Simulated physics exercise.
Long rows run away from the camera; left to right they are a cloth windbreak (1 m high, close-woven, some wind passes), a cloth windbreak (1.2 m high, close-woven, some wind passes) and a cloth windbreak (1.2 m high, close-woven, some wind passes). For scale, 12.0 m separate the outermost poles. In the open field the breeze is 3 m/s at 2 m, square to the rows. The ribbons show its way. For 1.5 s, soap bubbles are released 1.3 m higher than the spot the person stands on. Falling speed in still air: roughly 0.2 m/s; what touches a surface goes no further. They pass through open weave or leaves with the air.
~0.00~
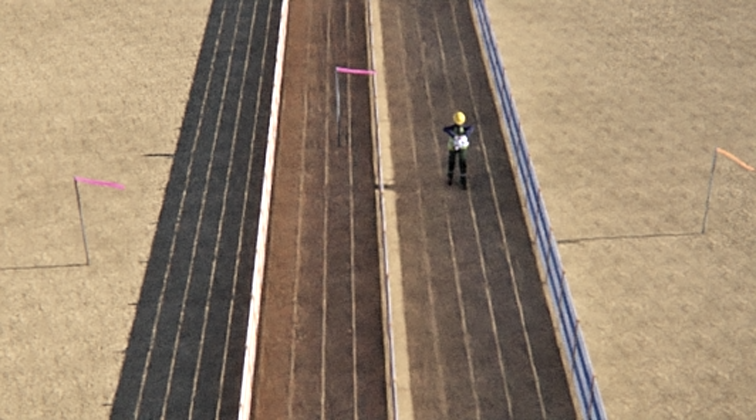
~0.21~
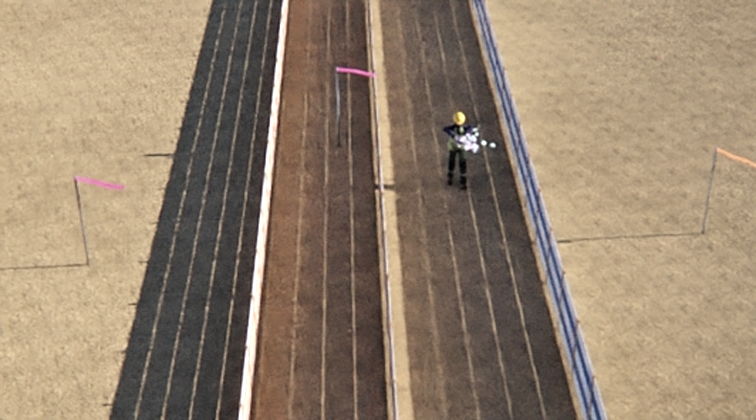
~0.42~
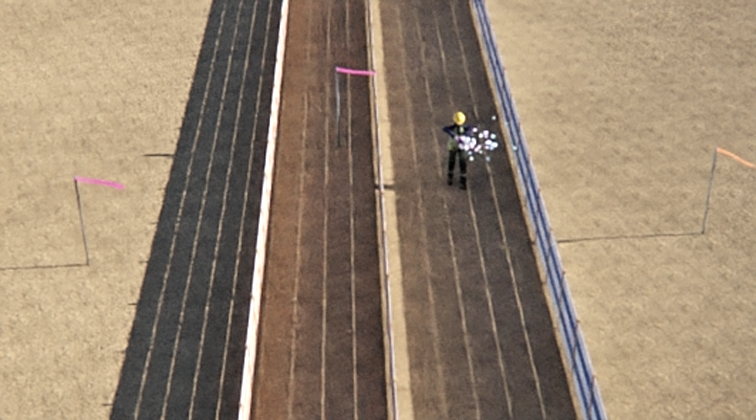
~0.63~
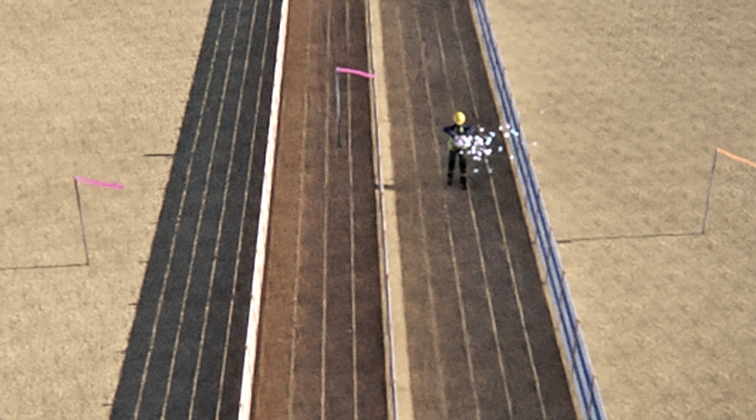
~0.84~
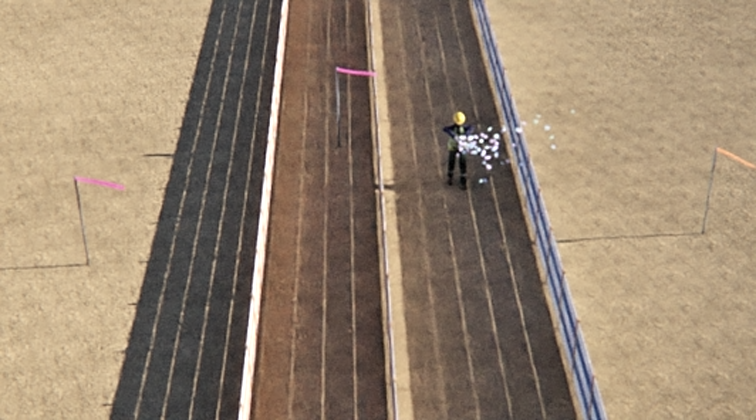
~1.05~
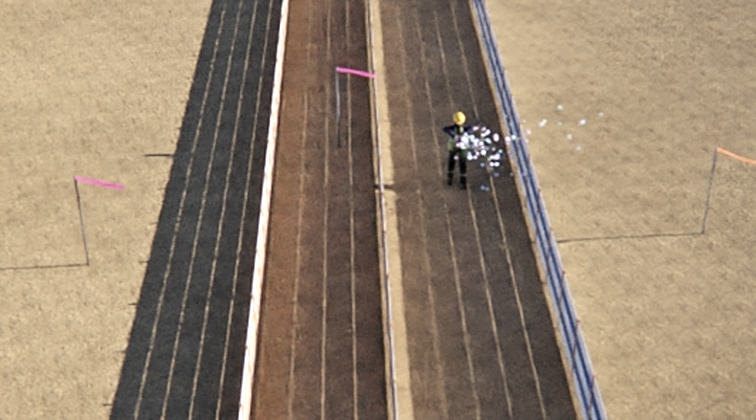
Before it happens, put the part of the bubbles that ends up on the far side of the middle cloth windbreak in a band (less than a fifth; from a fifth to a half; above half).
It is under a fifth that ends up on the far side.
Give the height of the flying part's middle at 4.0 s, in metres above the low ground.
Roughly 0.8 m up.
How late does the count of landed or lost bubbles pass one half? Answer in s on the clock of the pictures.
At about 7.0 s.
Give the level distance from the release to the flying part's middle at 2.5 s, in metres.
Roughly 1.5 m.
After 2.5 s, 98 % is in the air or yet to come; 0 % is beyond the middle cloth windbreak; the middle of what still flies is 1.0 m above the low ground, near (536, 152).
After 4.0 s, 81 % is in the air or yet to come; 0 % is beyond the middle cloth windbreak; the middle of what still flies is 0.9 m above the low ground, near (611, 157).
After 8.0 s, 42 % is in the air or yet to come; 0 % is beyond the middle cloth windbreak.
After 20.0 s, 4 % is in the air or yet to come; 0 % is beyond the middle cloth windbreak.
After 45.0 s, 0 % is in the air or yet to come; 0 % is beyond the middle cloth windbreak.
